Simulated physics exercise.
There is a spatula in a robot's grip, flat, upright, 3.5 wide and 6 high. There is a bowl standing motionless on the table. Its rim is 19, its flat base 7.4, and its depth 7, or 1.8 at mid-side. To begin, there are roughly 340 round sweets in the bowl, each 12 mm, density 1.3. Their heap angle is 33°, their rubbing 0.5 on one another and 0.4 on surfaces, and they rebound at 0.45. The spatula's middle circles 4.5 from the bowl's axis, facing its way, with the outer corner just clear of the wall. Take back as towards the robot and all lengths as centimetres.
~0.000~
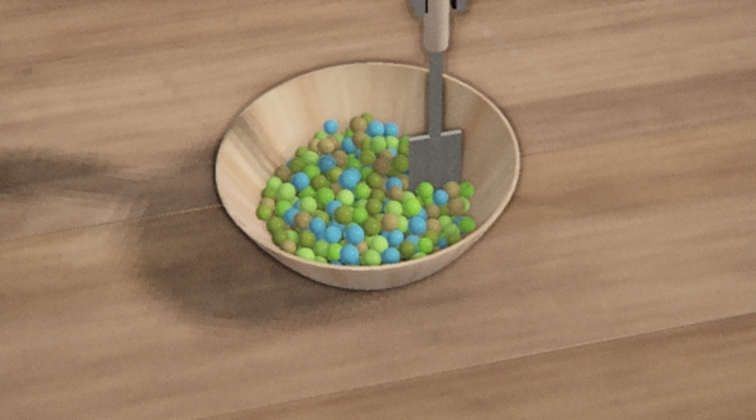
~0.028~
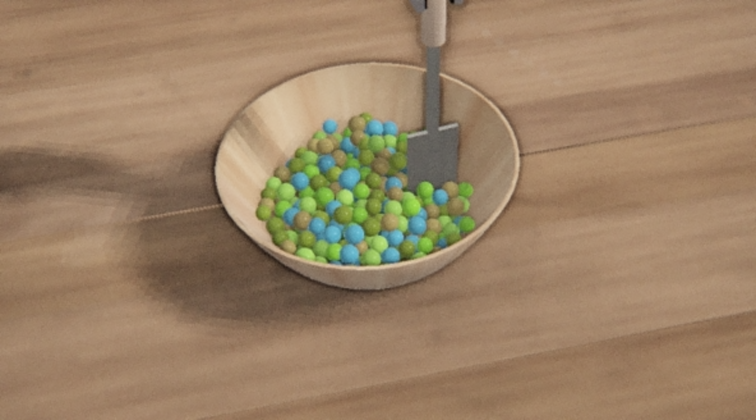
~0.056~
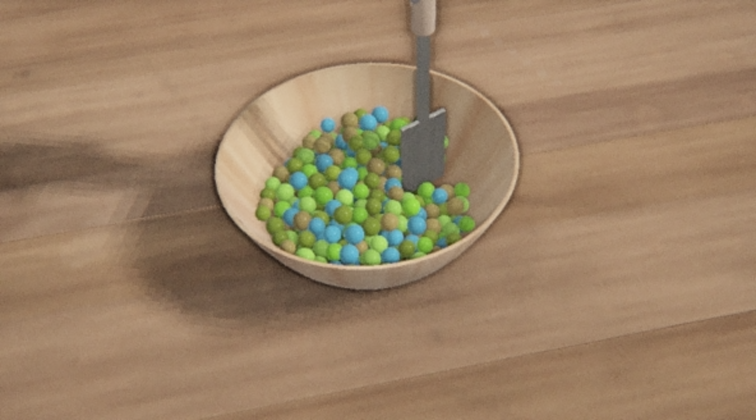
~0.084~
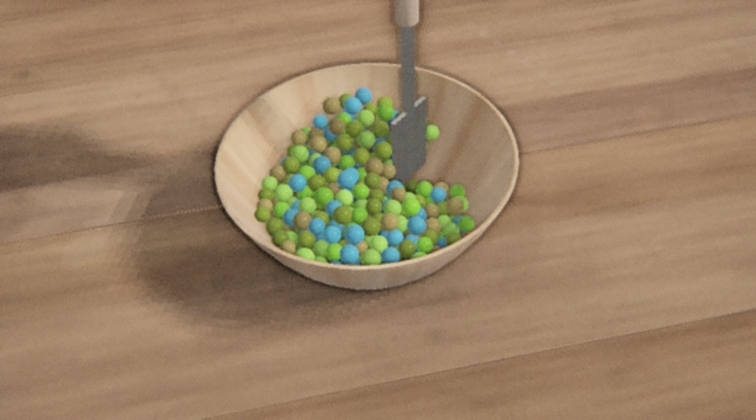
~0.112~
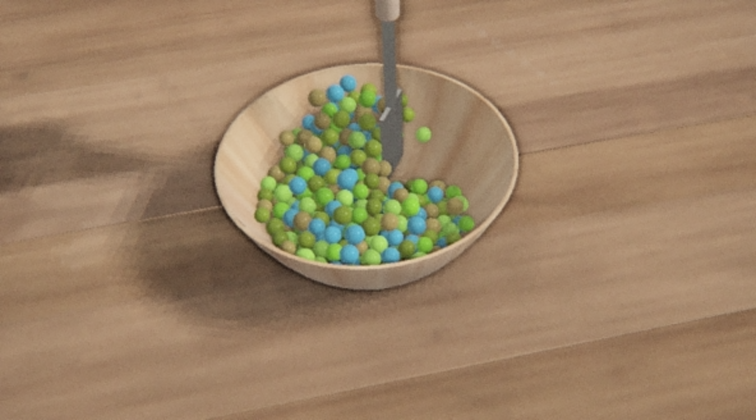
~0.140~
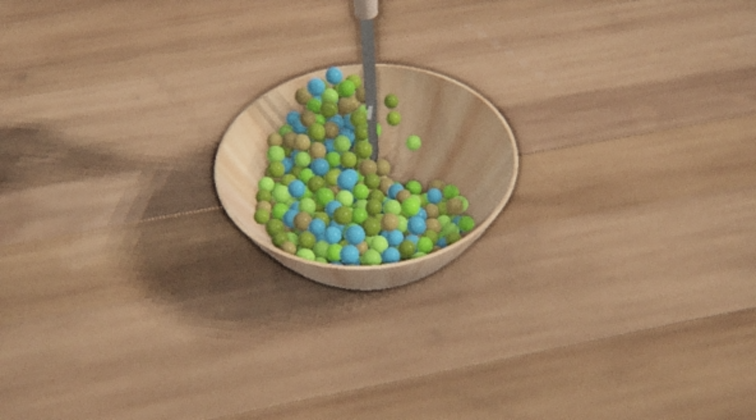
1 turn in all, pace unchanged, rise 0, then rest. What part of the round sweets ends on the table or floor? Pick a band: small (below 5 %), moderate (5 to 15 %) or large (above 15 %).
Moderate, from 5 to 15 %.
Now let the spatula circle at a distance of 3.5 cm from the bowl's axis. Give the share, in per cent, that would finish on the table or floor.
Around 0 in a hundred.
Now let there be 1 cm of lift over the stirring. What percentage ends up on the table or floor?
I'd put it at about 10 per cent.
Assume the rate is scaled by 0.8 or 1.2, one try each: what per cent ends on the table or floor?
It would be about 5 and 15 percent respectively.
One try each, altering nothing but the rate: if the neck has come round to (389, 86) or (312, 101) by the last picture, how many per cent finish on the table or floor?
Some 5 and 30 per cent respectively.
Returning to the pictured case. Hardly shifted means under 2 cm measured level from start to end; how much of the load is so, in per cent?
Roughly 10 percent of the load.
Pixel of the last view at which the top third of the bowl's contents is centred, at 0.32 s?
Upper-third centre: Approx. (303, 217) px.
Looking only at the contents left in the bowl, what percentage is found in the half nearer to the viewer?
Some 35 per cent.
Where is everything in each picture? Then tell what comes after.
The first frame shows spatula neck at (435, 117), 0° round; upper third of the load around (362, 192), from x 265 to 465, top at y 120; 336 in the bowl.
The second frame shows spatula neck at (433, 112), 6° round; upper third of the load around (363, 192), from x 265 to 465, top at y 120.
The third frame shows spatula neck at (423, 101), 22° round; upper third of the load around (360, 181), from x 265 to 465, top at y 115.
The fourth frame shows spatula neck at (408, 92), 39° round; upper third of the load around (358, 166), from x 260 to 465, top at y 95.
The fifth frame shows spatula neck at (390, 86), 56° round; upper third of the load around (347, 162), from x 260 to 465, top at y 85.
The sixth frame shows spatula neck at (370, 84), 73° round; upper third of the load around (335, 159), from x 260 to 465, top at y 75; 336 in the bowl.
After 0.32 s, 183° round, highest piece 8 above the table; 330 in the bowl, 2 on the table or floor, 4 in flight or on the tool.
After 0.50 s, 293° round, highest piece 9 above the table; 320 in the bowl, 10 on the table or floor, 6 in flight or on the tool.
After 0.79 s, 0° round, highest piece 7 above the table; 309 in the bowl, 27 on the table or floor.
After 1.49 s, 0° round, highest piece 7 above the table; 309 in the bowl, 27 on the table or floor.
At rest, 309 in the bowl, 27 on the table or floor. That is 8 % on the table or floor.
